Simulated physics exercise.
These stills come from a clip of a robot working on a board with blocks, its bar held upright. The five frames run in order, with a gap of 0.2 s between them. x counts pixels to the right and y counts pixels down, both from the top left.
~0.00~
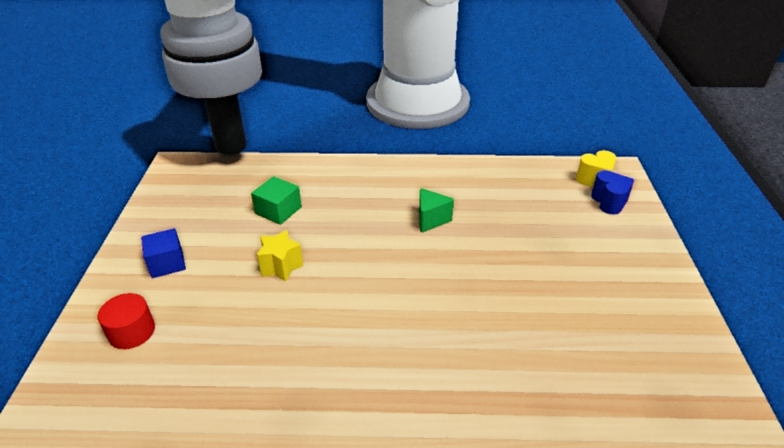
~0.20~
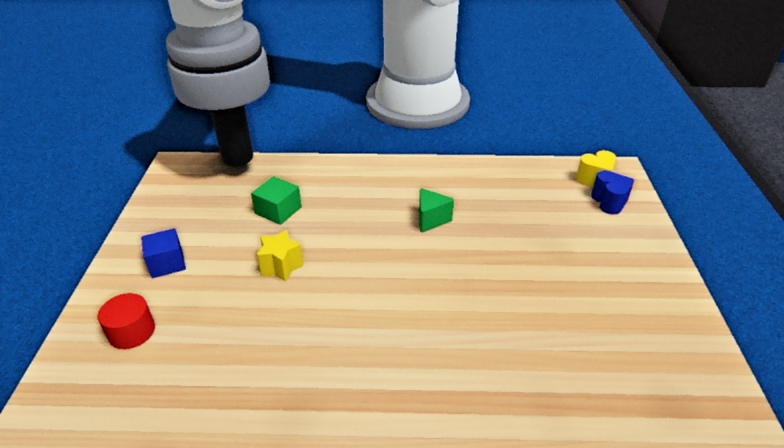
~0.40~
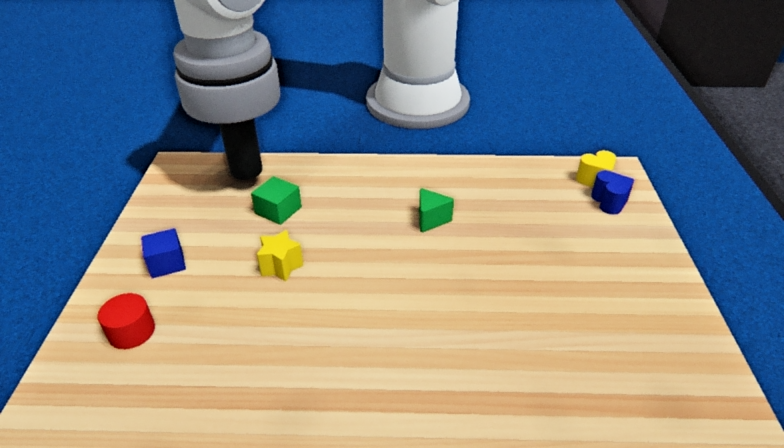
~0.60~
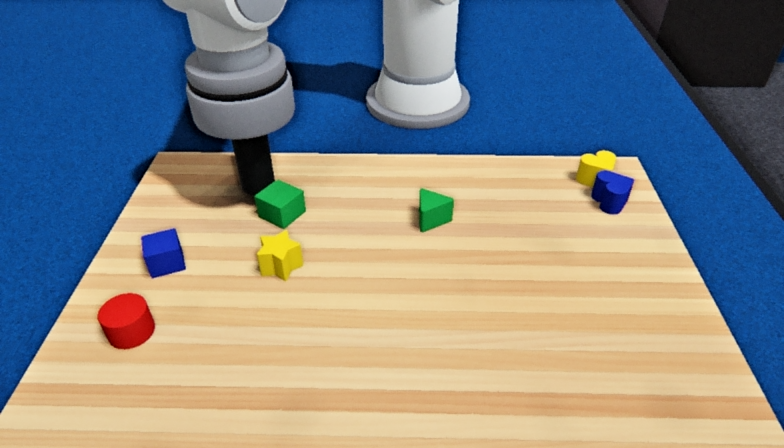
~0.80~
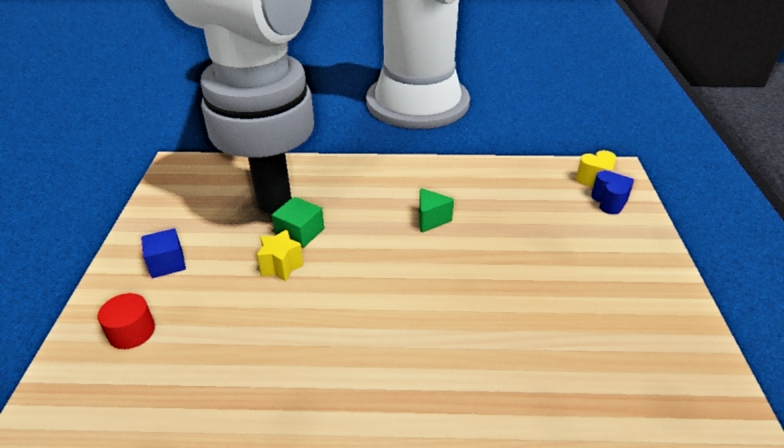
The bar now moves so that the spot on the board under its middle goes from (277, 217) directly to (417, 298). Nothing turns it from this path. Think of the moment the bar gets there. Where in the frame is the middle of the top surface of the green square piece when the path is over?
When the path ends, it will be at (397, 303).
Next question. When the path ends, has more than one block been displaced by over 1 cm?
No - that is not the case.
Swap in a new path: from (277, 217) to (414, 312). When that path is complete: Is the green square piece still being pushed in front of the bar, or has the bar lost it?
It rides in front to the end.
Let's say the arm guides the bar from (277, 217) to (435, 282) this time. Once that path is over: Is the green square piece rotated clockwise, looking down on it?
Yes, it checks out.
On the path given first. One third of the way, bar at (318, 229); green square piece at (336, 240), turned 25° clockwise.
Two thirds of the way, bar at (365, 256); green square piece at (377, 274), turned 55° clockwise.
At the end, bar at (417, 285); yellow star-shaped block not moved; green square piece at (397, 303), turned 90° clockwise.
